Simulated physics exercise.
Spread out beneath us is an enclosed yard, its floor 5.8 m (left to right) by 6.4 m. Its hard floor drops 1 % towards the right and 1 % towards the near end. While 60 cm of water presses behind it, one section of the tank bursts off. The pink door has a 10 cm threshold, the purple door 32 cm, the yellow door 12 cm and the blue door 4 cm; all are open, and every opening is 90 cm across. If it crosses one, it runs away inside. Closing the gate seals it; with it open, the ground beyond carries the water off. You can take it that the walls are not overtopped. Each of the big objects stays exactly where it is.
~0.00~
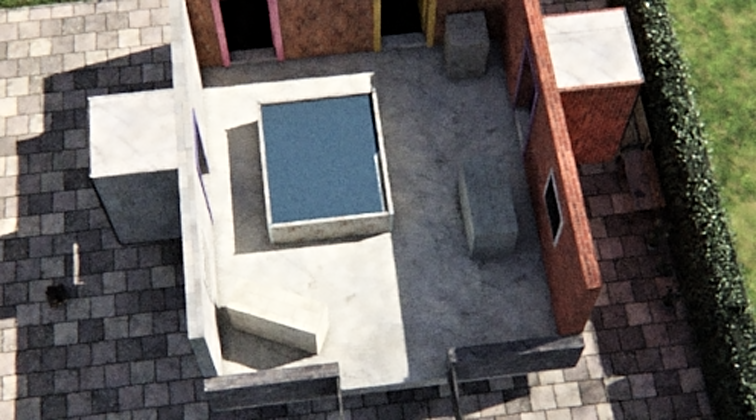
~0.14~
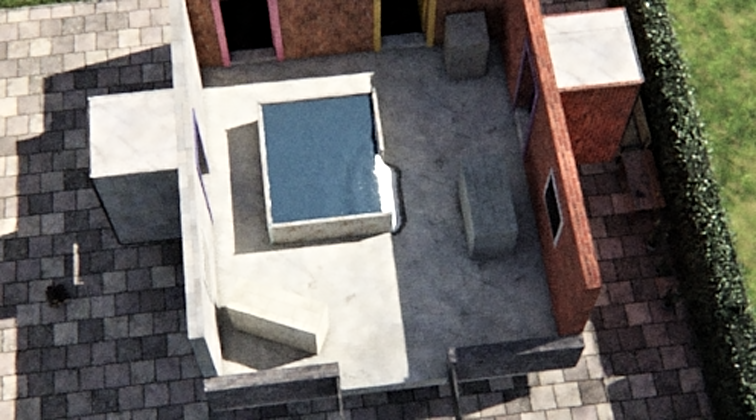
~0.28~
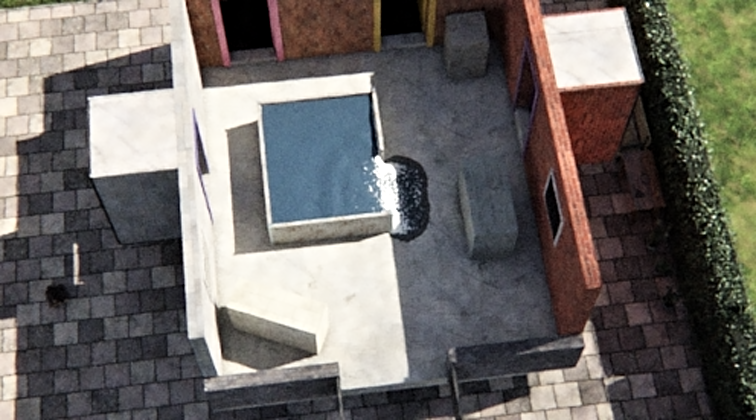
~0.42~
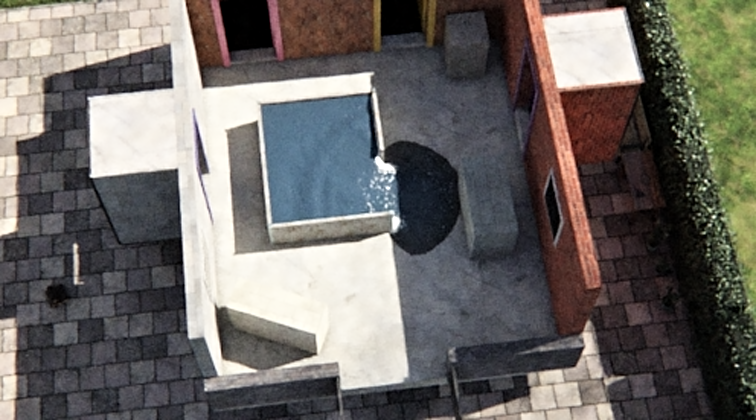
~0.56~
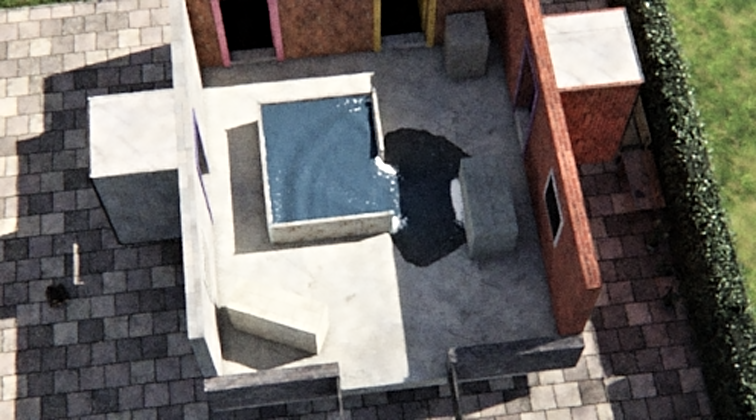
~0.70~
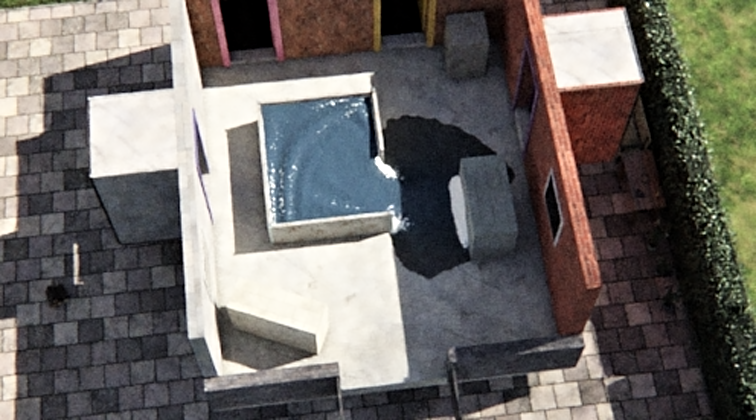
In a walled yard seen from above, part of the right side of a water-filled tank broke away, and water poured through the gap, spreading in a dark pool across the floor and around a gray block.
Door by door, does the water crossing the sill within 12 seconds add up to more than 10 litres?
In order: The pink door holds the inflow within the limit; the purple door holds the inflow within the limit; the yellow door holds the inflow within the limit; the blue door holds the inflow within the limit.
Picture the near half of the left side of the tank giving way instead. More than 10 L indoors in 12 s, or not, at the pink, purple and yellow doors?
Pink falls short; purple falls short; yellow falls short.
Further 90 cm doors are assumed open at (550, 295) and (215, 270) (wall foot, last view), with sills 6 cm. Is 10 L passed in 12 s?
Door 1: Higher; door 2: Lower.
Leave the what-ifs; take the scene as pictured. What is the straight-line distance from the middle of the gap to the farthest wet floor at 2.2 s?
4.0 m.
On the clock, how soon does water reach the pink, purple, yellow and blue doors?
Times: Pink 4.0 seconds, purple 1.0 seconds, yellow 2.8 seconds, blue 6.5 seconds.
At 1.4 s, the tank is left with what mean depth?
It averages close to 44 centimetres.
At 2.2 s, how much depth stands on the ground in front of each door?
You'd see pink at 0 cm, purple at 23 cm, yellow at 0 cm and blue at 0 cm.
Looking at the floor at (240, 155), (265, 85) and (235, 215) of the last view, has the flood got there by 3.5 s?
Untouched, untouched, untouched.
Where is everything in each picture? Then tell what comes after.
The first frame shows still water, 60 cm deep, in the tank at (323, 158).
In the second frame, the front is at (397, 230), 0.7 m from the gap at (385, 193); 0.2 m2 of floor is under water; 60 cm left at the back of the tank.
In the third frame, water pours out at (385, 194) and has run 0.9 m, to (414, 234); typically 10 cm deep outside, 60 cm at the tank's back.
In the fourth frame, the front is at (451, 173), 1.3 m from the gap at (385, 194); 2.0 m2 of floor is under water; 60 cm left at the back of the tank.
In the fifth frame, the front is at a hidden place, 1.8 m from the gap at (385, 194); 2.9 m2 of floor is under water; 59 cm left at the back of the tank.
In the sixth frame, the front is at a hidden place, 2.3 m from the gap at (385, 194); 3.8 m2 of floor is under water; 52 cm left at the back of the tank.
After 1.4 s water covers 20 % of the floor and is deepest (46 cm) near (454, 208); pink door not reached, purple door 23 cm at the sill, 0 L in, yellow door not reached, blue door not reached.
After 2.2 s water covers 35 % of the floor and is deepest (41 cm) near (454, 208); pink door not reached, purple door 23 cm at the sill, 0 L in, yellow door not reached, blue door not reached.
After 3.5 s water covers 50 % of the floor and is deepest (36 cm) near (492, 43); pink door not reached, purple door 18 cm at the sill, 0 L in, yellow door 7 cm at the sill, 0 L in, blue door not reached.
After 7.0 s water covers 75 % of the floor and is deepest (18 cm) near (452, 199); pink door 4 cm at the sill, 0 L in, purple door 14 cm at the sill, 0 L in, yellow door 5 cm at the sill, 0 L in, blue door 2 cm at the sill, 0 L in.
After 12.0 s water covers 95 % of the floor and is deepest (13 cm) near (552, 351); pink door 7 cm at the sill, 0 L in, purple door 8 cm at the sill, 0 L in, yellow door 6 cm at the sill, 0 L in, blue door 3 cm at the sill, 0 L in.
